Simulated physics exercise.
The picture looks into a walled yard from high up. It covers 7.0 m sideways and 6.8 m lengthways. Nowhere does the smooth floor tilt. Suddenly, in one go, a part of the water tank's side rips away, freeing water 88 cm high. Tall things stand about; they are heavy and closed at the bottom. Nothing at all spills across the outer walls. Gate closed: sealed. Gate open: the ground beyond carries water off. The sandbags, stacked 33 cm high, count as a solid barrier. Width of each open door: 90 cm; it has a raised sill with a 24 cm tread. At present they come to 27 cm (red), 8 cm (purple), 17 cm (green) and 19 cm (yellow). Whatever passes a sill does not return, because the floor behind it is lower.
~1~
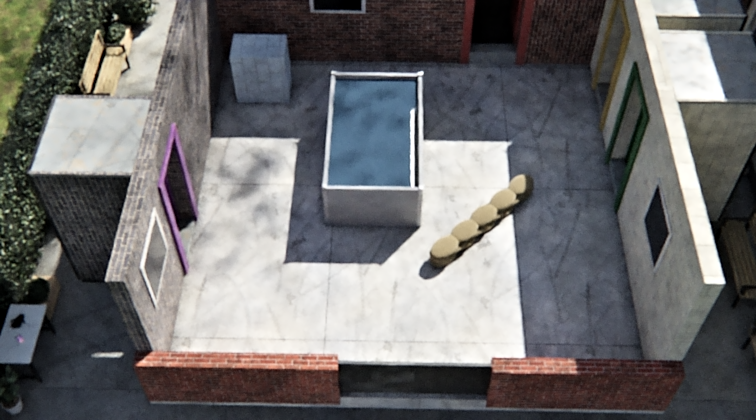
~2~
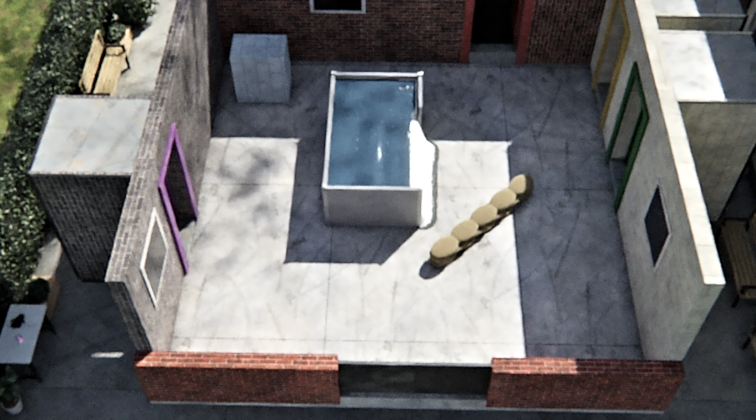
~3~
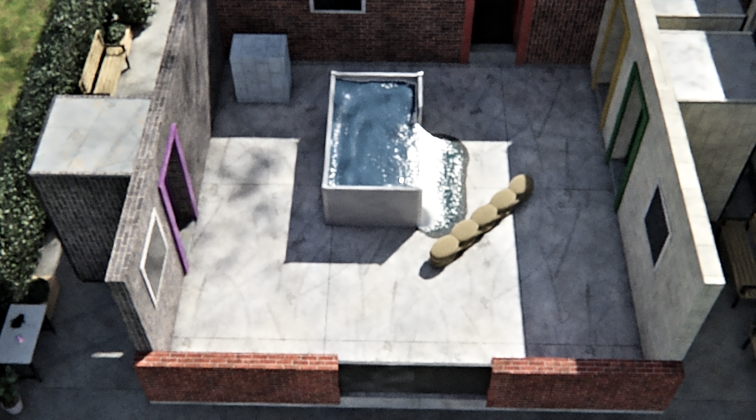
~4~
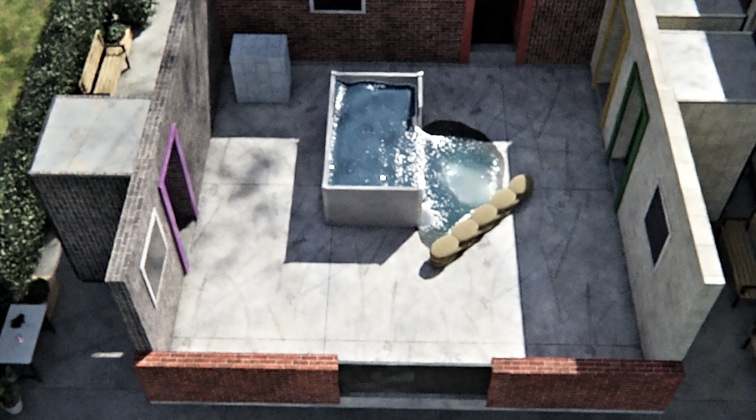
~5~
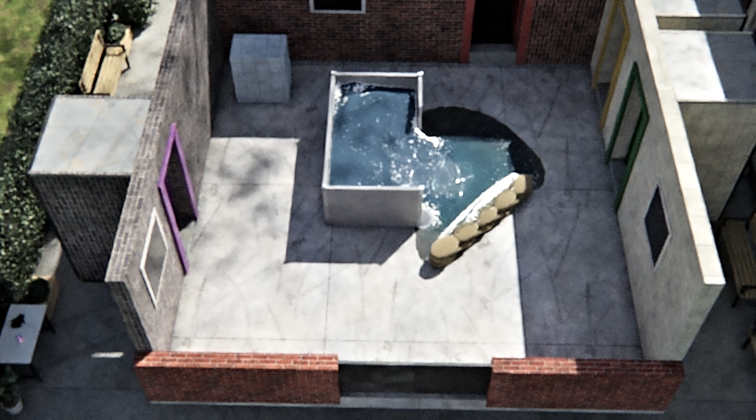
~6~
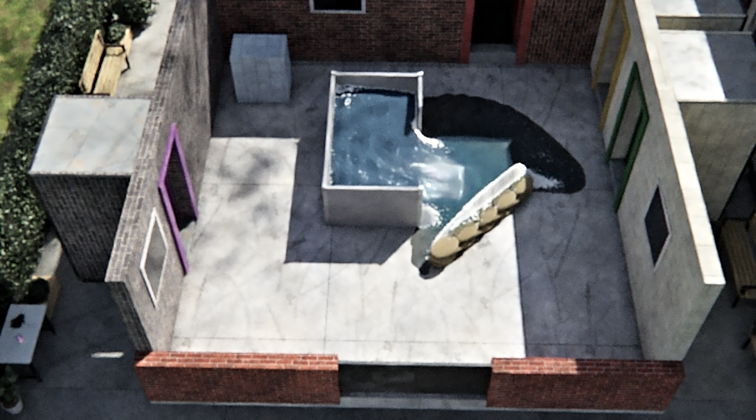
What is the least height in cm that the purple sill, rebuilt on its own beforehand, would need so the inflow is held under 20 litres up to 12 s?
Around 6 cm would be enough.
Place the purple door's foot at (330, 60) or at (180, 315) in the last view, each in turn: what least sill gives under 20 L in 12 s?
About 7.0 cm, then about 7.5 cm.
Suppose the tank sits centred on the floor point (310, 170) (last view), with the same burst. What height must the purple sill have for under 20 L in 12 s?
A minimum of about 7.0 cm.
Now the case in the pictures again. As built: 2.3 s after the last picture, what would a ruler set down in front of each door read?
Depths in cm: Red 16, purple 0, green 14, yellow 28.
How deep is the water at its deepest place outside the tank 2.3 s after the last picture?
Max depth: Near 37 cm.
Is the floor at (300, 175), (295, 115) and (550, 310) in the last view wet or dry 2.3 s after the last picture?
Status: Clear / clear / submerged.
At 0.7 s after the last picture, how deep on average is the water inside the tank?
The mean depth is roughly 41 cm.
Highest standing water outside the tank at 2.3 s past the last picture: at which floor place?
About (555, 68).
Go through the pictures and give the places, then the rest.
In the first frame, the water tank at (375, 131) is whole and still, 88 cm deep; the purple door at (180, 205) is dry.
In the second frame, water pours out at (418, 172) and has run 0.3 m, to (434, 159); about 7 cm deep outside, 88 cm at the back.
In the third frame, the gap is at (418, 173), the front 0.8 m out at (465, 159); the back of the water tank holds 80 cm.
In the fourth frame, the front is at (500, 168), 1.4 m from the gap at (418, 174); 2.9 m2 of floor is wet, 77 cm left at the back.
In the fifth frame, the front is at (540, 179), 2.1 m from the gap at (418, 175); 4.4 m2 of floor is wet, 72 cm left at the back.
In the sixth frame, the front is at (579, 185), 2.8 m from the gap at (417, 175); 5.9 m2 of floor is wet, 67 cm left at the back; 3.7 m in a straight line remain to the purple door at (180, 205).
Then, 0.7 s after the last picture water covers 30 % of the floor, deepest (56 cm) near (479, 217); it has not reached the purple door.
Then, 2.3 s after the last picture water covers 55 % of the floor, deepest (37 cm) near (555, 68); it has not reached the purple door.
Then, 11.3 s after the last picture water covers 95 % of the floor, deepest (13 cm) near (166, 378); 8 cm at the purple door, 4 litres in over its 8 cm sill.
At the purple door as built, the water peaked near 10 cm, 7.3 s after the last picture.
With a sill of 5.5 cm, 28 litres would have come in within the 12 s; with 7.5 cm, 7 litres. So under 20 litres takes about 6 cm.
